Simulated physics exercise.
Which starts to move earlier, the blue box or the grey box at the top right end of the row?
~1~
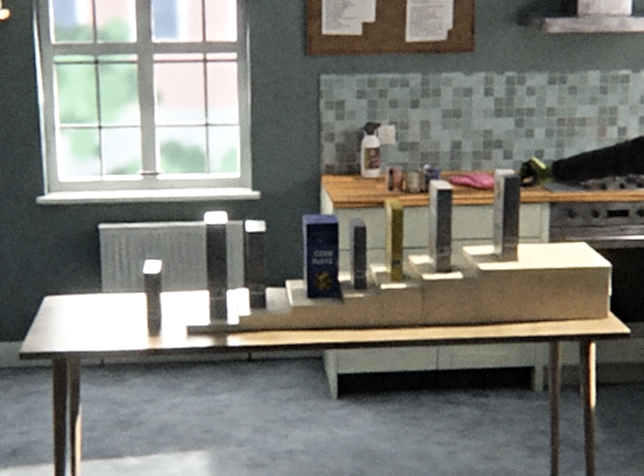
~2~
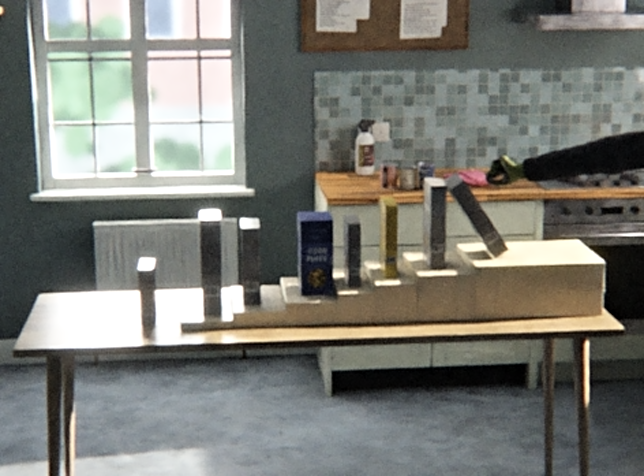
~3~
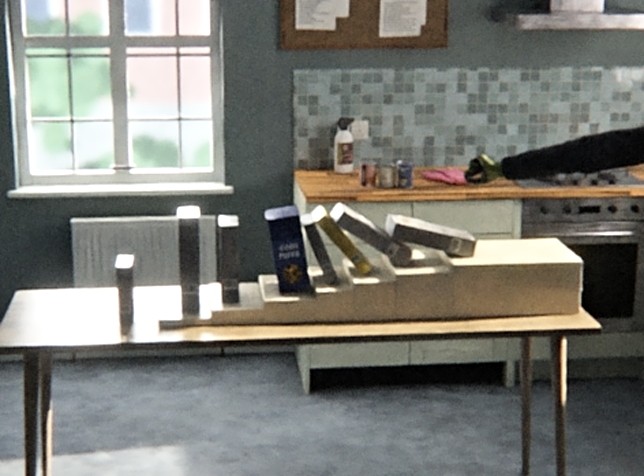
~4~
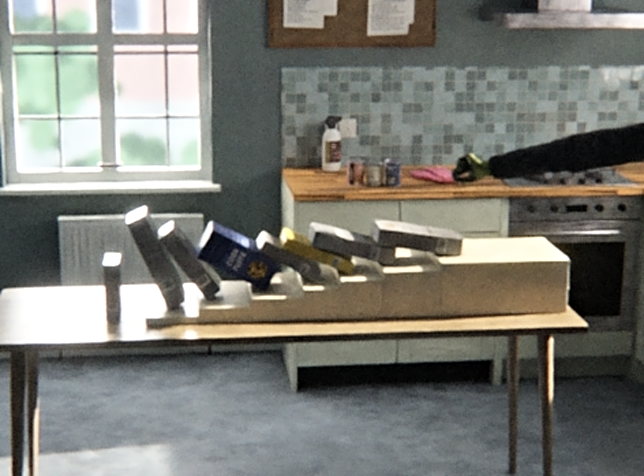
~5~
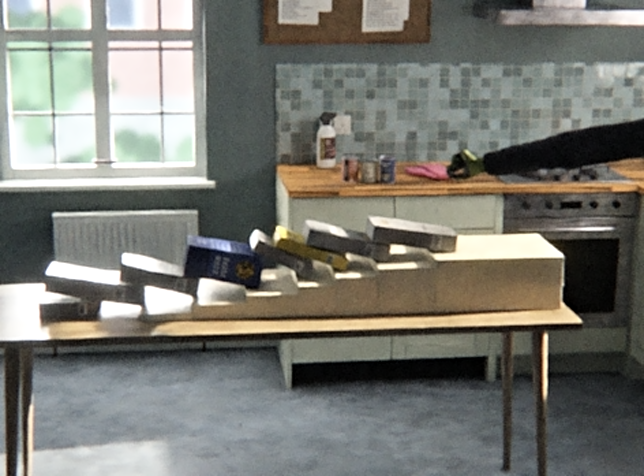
The grey box at the top right end moves earlier. It is already leaning left while the blue box still stands upright.
